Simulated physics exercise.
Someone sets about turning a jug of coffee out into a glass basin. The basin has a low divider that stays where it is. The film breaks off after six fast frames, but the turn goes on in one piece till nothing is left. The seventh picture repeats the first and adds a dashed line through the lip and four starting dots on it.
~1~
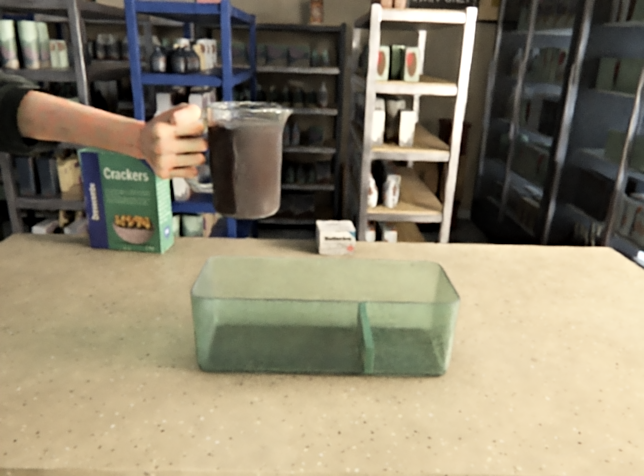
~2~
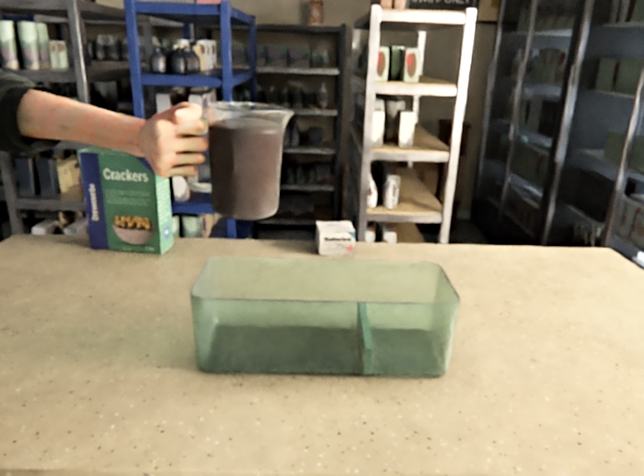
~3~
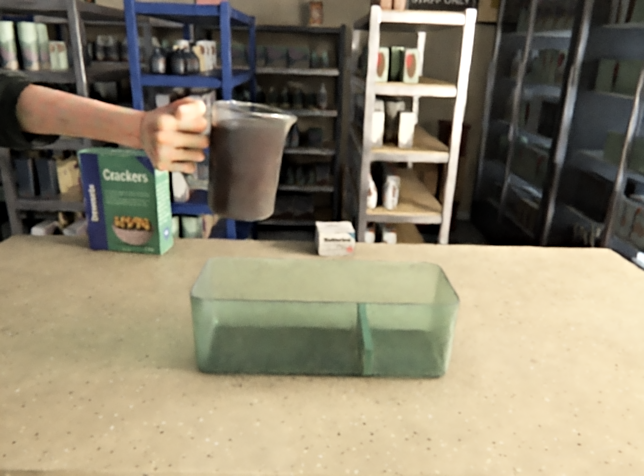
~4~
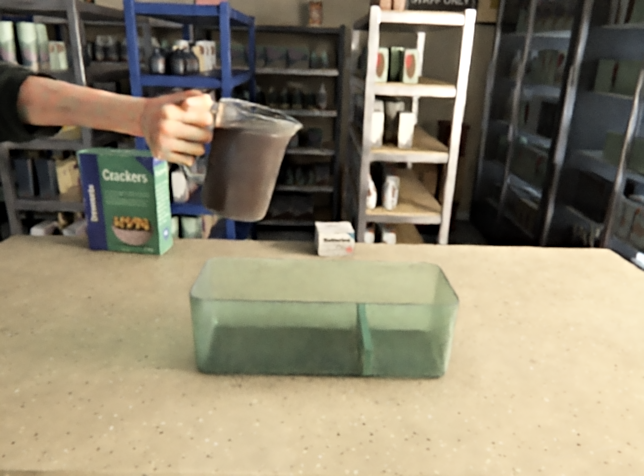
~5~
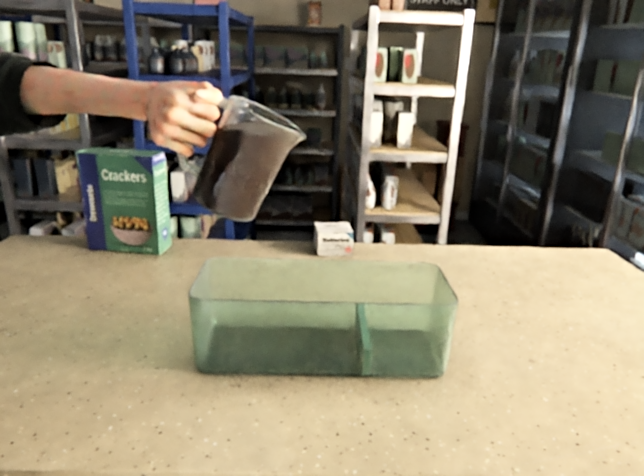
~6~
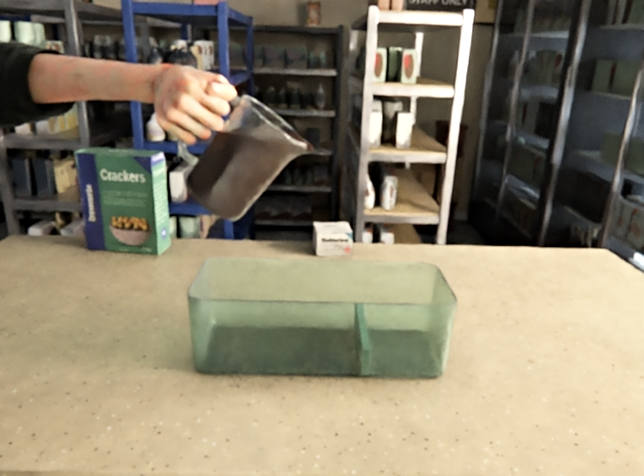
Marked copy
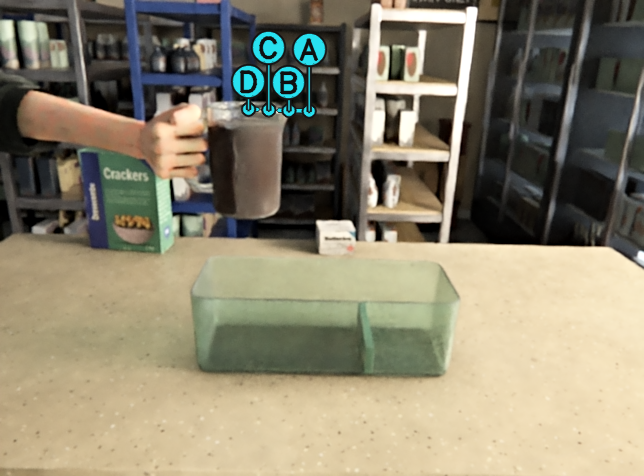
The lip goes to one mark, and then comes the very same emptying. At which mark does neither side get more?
I would pick place A.
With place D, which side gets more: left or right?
The left one.
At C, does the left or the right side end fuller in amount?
The left side.
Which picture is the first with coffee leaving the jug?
Picture 6.
In cyan, A at (309, 111); B at (288, 110); C at (268, 109); D at (248, 109).
If A is chosen, about 58 % ends left of the wall and 41 % right of it.
If B is chosen, about 87 % ends left of the wall and 8 % right of it; 5 % is lost outside.
If C is chosen, about 89 % ends left of the wall and 7 % right of it; 4 % is lost outside.
If D is chosen, about 87 % ends left of the wall and 11 % right of it; 3 % is lost outside.
